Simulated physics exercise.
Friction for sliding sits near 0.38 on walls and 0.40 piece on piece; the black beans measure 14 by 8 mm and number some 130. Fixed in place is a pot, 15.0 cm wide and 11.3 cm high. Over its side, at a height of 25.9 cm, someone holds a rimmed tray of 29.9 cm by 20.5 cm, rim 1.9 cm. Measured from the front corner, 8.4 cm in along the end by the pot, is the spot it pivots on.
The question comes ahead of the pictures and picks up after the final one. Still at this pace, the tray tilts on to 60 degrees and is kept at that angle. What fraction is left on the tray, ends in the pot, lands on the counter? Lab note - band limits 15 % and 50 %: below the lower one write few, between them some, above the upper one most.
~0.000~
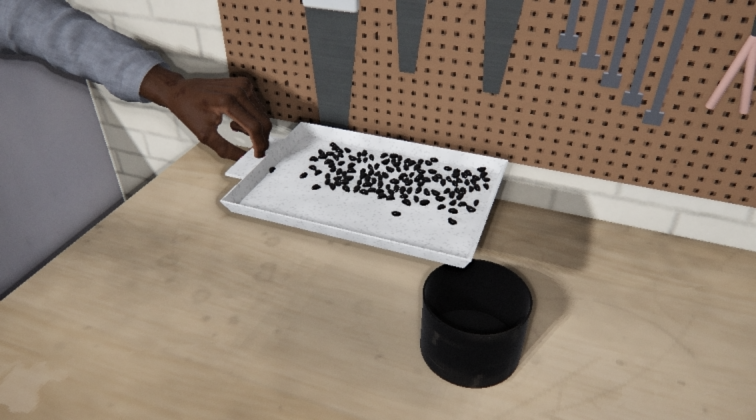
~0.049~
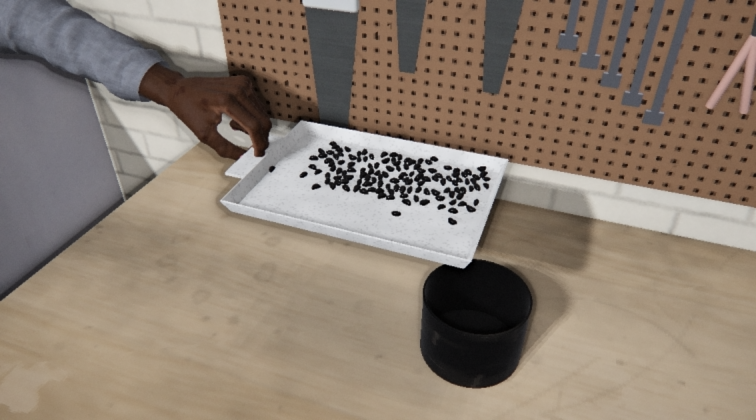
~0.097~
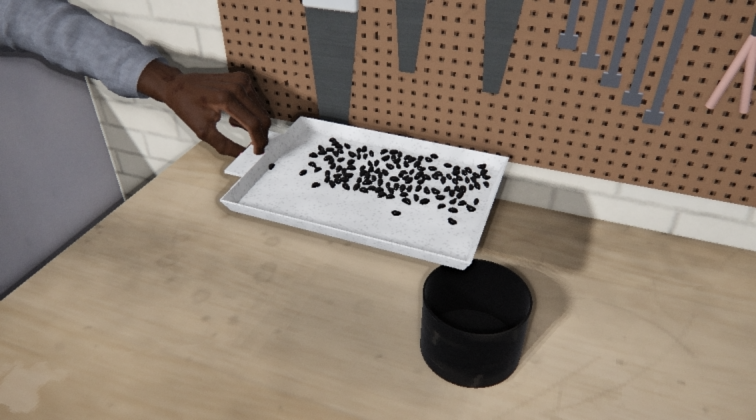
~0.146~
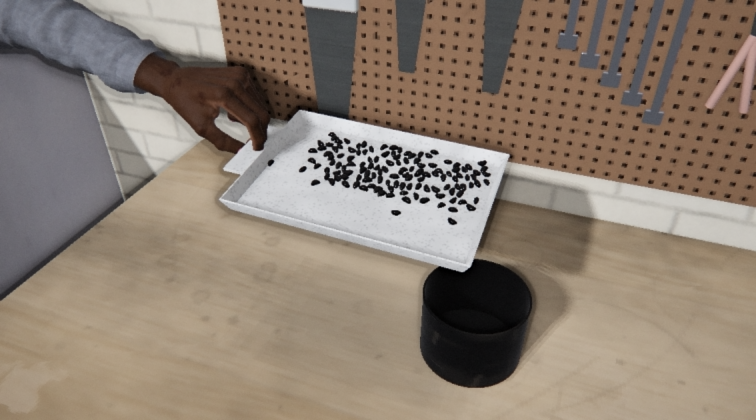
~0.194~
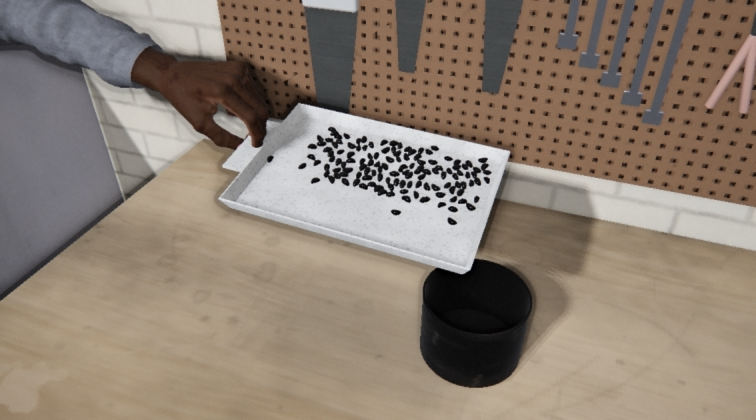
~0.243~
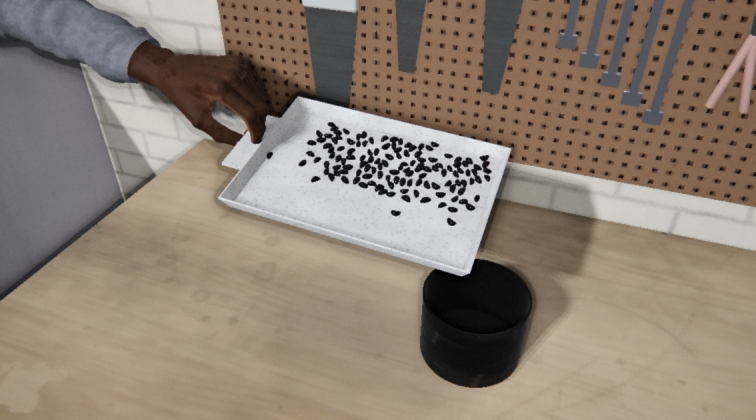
Tray = most; pot = few; counter = some.
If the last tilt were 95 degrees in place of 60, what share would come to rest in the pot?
I'd say close to 5 percent.
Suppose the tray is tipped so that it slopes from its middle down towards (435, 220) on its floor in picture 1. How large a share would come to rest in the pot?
About 5 per cent.
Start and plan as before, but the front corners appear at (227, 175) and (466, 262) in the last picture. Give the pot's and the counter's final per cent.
Per cent by place - pot 0, counter 60.
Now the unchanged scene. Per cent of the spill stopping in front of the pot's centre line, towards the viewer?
Estimate: Close to 100 per cent of the pieces.
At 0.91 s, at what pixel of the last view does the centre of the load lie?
Approx. (420, 265).
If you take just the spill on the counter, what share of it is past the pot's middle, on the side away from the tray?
That works out to about 60 percent.
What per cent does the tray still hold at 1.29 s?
Something like 65 percent, roughly.
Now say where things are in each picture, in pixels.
The first picture shows tray tilt 0 degrees, front corners at (230, 199) and (465, 254); middle of the pieces at (401, 178); pot at (477, 294).
The second picture shows tray tilt 1 degrees, front corners at (230, 198) and (465, 255); middle of the pieces at (401, 177).
The third picture shows tray tilt 2 degrees, front corners at (229, 198) and (465, 257); middle of the pieces at (401, 175).
The fourth picture shows tray tilt 5 degrees, front corners at (229, 197) and (464, 259), lowest corner right front; middle of the pieces at (401, 173).
The fifth picture shows tray tilt 8 degrees, front corners at (228, 196) and (464, 262), lowest corner right front; middle of the pieces at (401, 170).
The sixth picture shows tray tilt 11 degrees, front corners at (228, 195) and (464, 265), lowest corner right front; middle of the pieces at (401, 168); pot at (477, 294). The tray's pace is about 60 degrees a second.
After 0.64 s, tilt 34 degrees; the tray holds 100 %, the pot 0 %.
After 0.91 s, tilt 50 degrees; the tray holds 90 %, the pot 0 %.
After 1.29 s, tilt 60 degrees; the tray holds 65 %, the pot 0 %.
At rest (2.3 s), tray 65 %, pot 0 %, counter 35 %.
